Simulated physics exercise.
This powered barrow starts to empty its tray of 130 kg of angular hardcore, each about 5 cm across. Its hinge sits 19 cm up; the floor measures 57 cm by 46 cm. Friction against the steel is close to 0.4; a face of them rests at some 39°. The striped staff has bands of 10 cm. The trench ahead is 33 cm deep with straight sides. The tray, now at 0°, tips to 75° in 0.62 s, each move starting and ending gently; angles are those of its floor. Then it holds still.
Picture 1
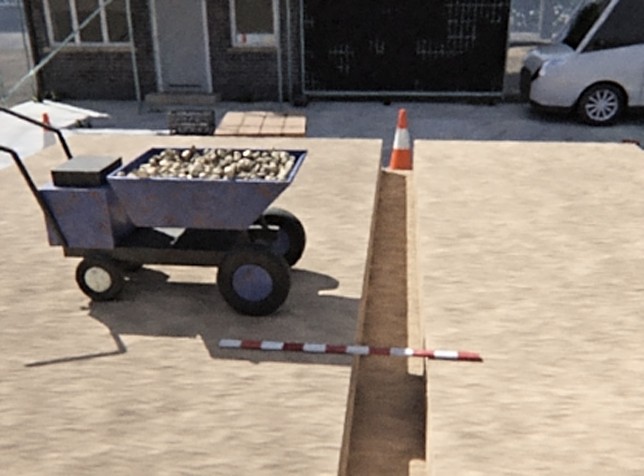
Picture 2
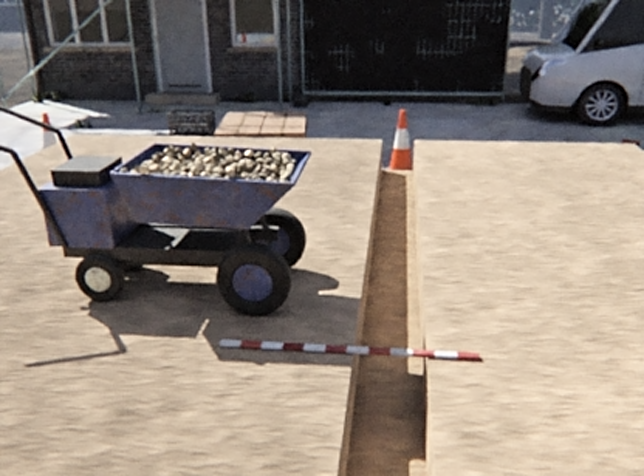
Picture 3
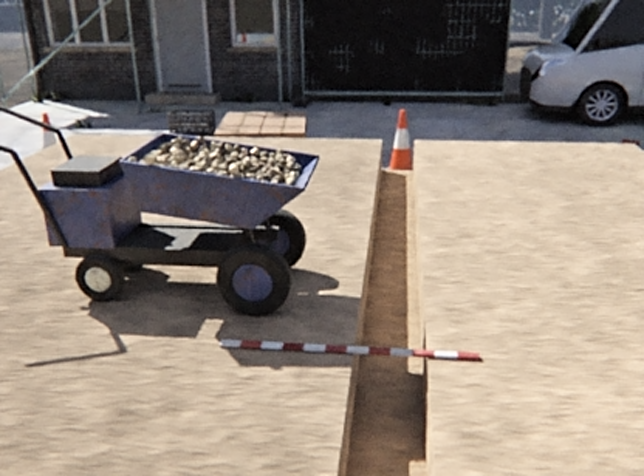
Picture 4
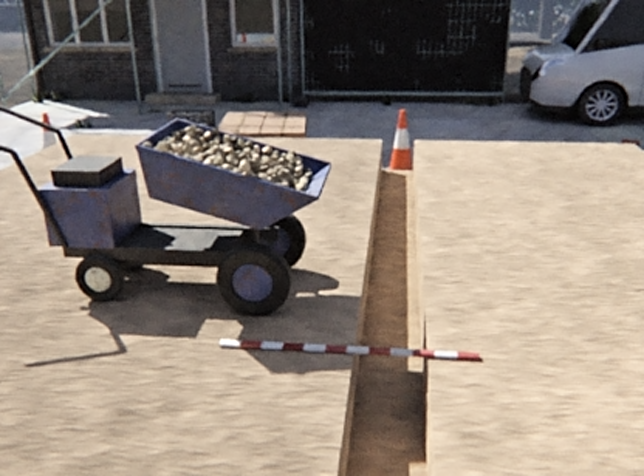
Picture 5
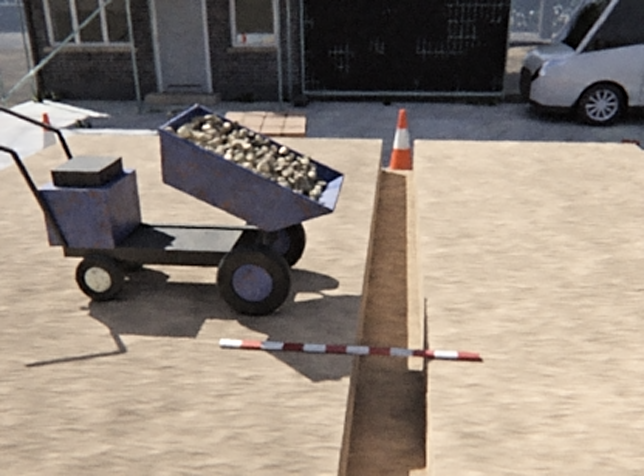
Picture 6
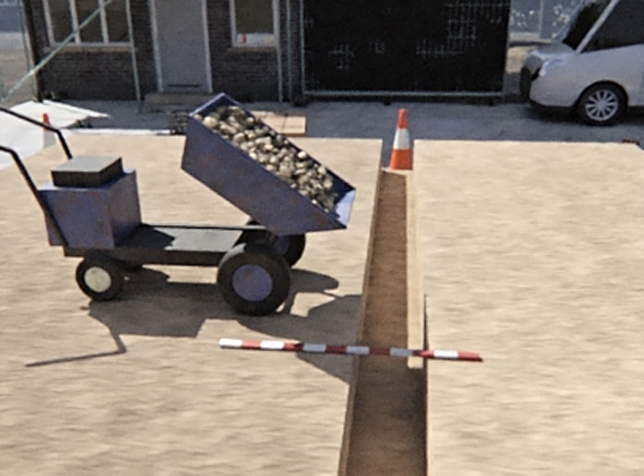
The blue tray of a small wheeled barrow, loaded with stones, tilted gently at first and then more steeply, its left end rising as its right lip dipped toward a narrow trench.
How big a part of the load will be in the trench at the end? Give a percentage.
Roughly 70 per cent ends in the trench.
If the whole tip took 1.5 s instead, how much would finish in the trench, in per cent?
In that case some 95 per cent.
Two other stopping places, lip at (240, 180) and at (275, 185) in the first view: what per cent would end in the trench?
About 75 and 85 per cent.
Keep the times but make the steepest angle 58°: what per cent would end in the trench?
Then about 45 per cent.
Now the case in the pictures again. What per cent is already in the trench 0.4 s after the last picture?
About 45 per cent by then.
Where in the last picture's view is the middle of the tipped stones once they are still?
Their middle is at about (408, 327).
Then, 0.2 s after the last picture the floor is at 63°, 100 % in the tray; the foremost stones are at (366, 241).
Then, 0.4 s after the last picture the floor is at 75°, 52 % in the tray, 43 % in the trench, 5 % past the trench; the foremost stones are at (442, 294).
Then, 0.8 s after the last picture the floor is at 75°, 5 % in the tray, 65 % in the trench, 31 % past the trench; the foremost stones are at (600, 295).
Then, 2.7 s after the last picture the floor is at 75°, 0 % in the tray, 70 % in the trench, 30 % past the trench; the foremost stones are past the picture's edge.
